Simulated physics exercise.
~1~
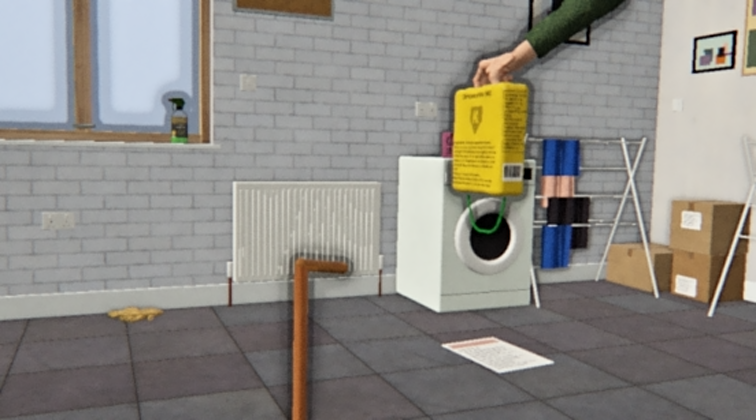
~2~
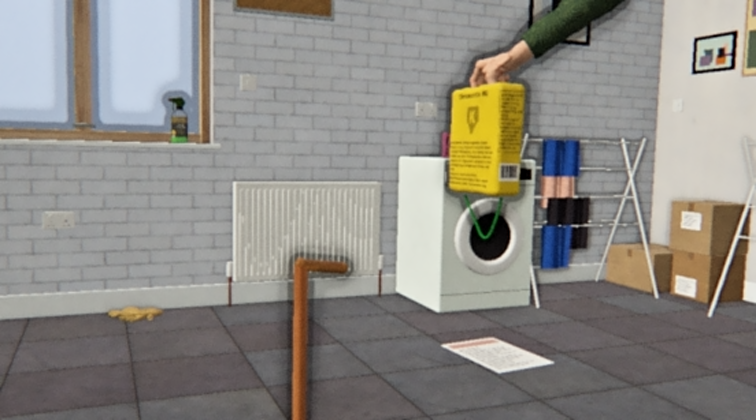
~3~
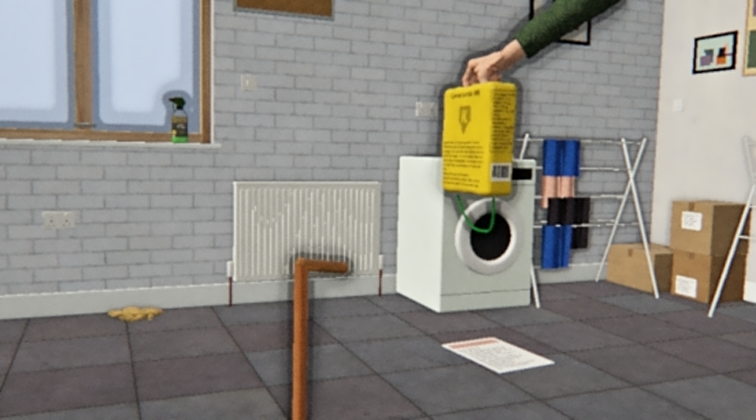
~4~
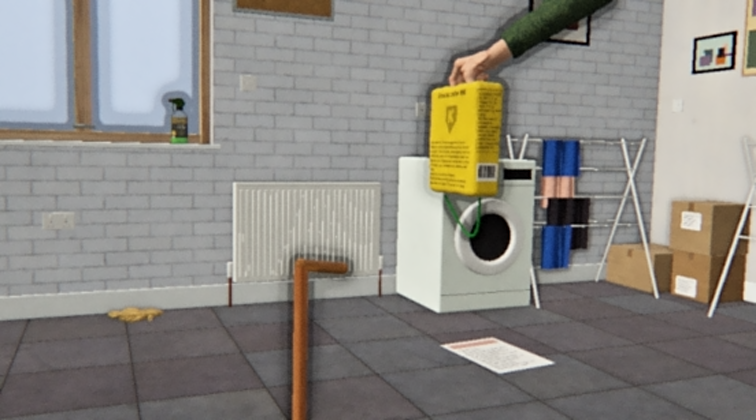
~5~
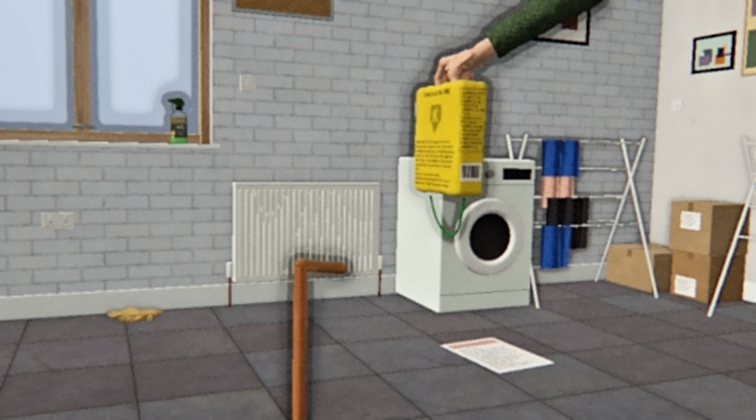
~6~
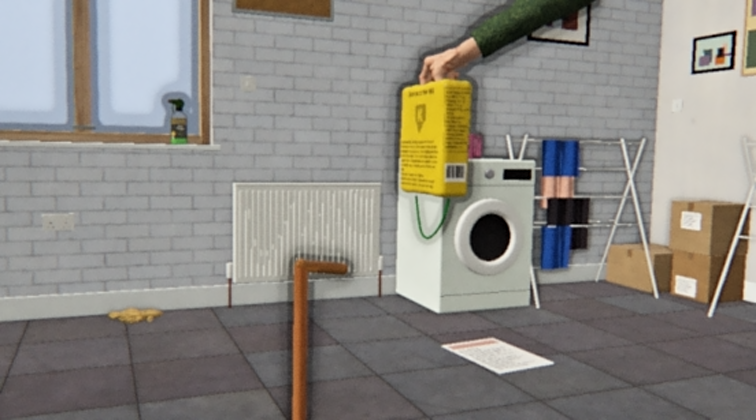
In a laundry room, a hand carrying a yellow bag with a green loop dangling beneath it leftward past a washing machine.
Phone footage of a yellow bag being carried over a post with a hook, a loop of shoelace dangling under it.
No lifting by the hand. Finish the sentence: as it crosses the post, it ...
... carries on clear.
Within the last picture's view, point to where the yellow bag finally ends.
Around (145, 132).
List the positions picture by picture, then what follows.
Yellow bag (488, 141); hook tip (342, 268), in the first picture.
Yellow bag (485, 141); bottom of the loop (484, 237), in the second picture.
Yellow bag (477, 140), in the third picture.
Yellow bag (464, 140); bottom of the loop (470, 236), in the fourth picture.
Yellow bag (448, 140), in the fifth picture.
Yellow bag (434, 140); bottom of the loop (425, 237); hook tip (342, 269); hook points towards it, loop hangs above the hook, in the sixth picture.
Then, 0.74 s later than the last view, bag over the post near (313, 137).
Then, 1.44 s later than the last view, bag past the post near (180, 133).
Finally, bag past the post near (145, 132). The yellow bag comes away clean.
